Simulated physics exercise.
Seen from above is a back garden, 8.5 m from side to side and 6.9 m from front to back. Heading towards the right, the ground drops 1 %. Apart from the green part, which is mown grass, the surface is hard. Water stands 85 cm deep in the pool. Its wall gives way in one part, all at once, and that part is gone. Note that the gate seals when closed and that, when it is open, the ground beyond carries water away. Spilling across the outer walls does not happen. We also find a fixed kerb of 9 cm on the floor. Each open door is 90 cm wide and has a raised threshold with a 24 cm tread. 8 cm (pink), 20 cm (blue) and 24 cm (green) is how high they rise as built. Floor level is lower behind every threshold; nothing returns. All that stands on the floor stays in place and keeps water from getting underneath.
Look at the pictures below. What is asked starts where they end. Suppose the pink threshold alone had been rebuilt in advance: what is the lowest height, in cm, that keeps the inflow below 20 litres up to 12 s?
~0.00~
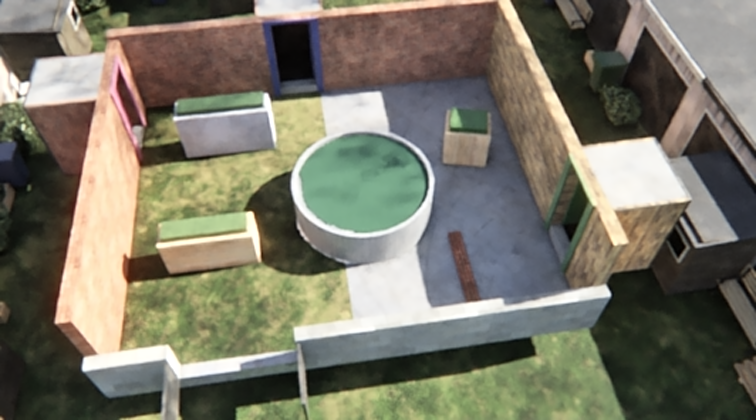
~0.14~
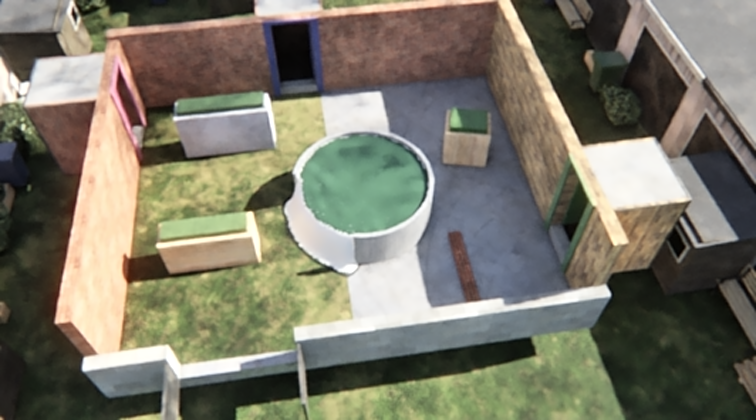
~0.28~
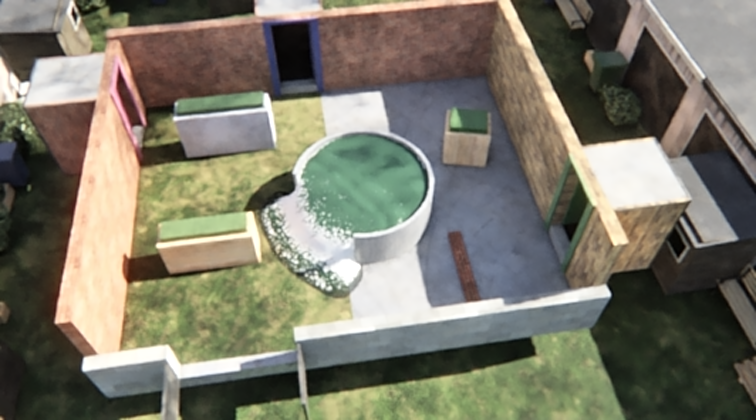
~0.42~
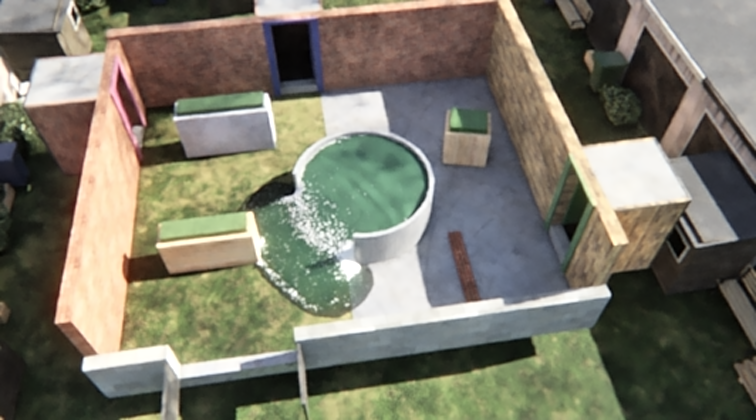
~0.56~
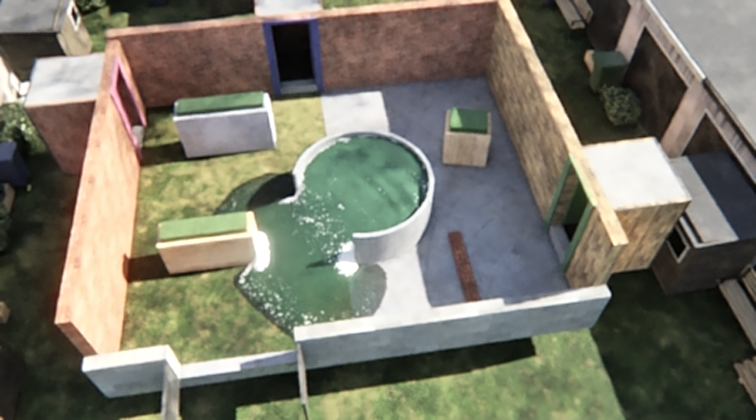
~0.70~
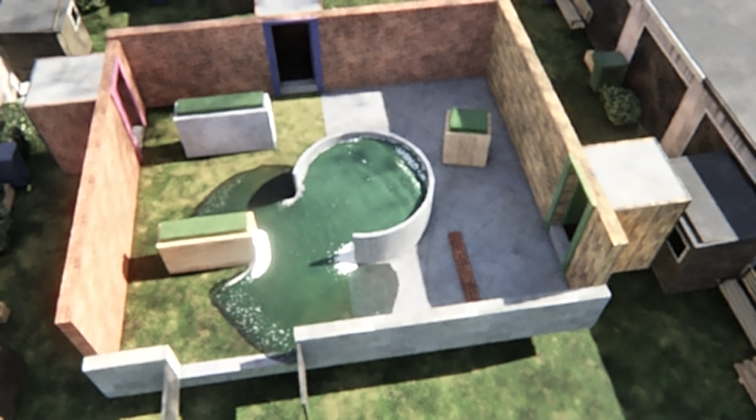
About 6.5 cm.
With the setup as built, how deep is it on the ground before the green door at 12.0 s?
About 4.0 centimetres.
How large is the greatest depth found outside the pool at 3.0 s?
28 cm.
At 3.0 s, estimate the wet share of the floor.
Wet share: Near 45 %.
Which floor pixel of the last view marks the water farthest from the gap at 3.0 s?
Front tip: Approx. (145, 124) px.
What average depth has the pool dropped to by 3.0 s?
27 cm, roughly.
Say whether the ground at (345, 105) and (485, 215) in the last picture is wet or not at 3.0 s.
Taking them as asked: Spared, then spared.
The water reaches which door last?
Answer: Blue.
After 1.4 s water covers 30 % of the floor, deepest (56 cm) near (266, 246); it has not reached the pink door.
After 3.0 s water covers 45 % of the floor, deepest (28 cm) near (266, 246); 9 cm at the pink door, 0 litres in over its 8 cm threshold.
After 12.0 s water covers 95 % of the floor, deepest (12 cm) near (500, 115); 5 cm at the pink door, 7 litres in over its 8 cm threshold.
At the pink door as built, the water arrived by 2.6 s and peaked near 10 cm at 6.0 s.
With a threshold of 6 cm, 26 litres would have come in within the 12 s; with 7 cm, 14 litres. So under 20 litres takes about 6.5 cm.
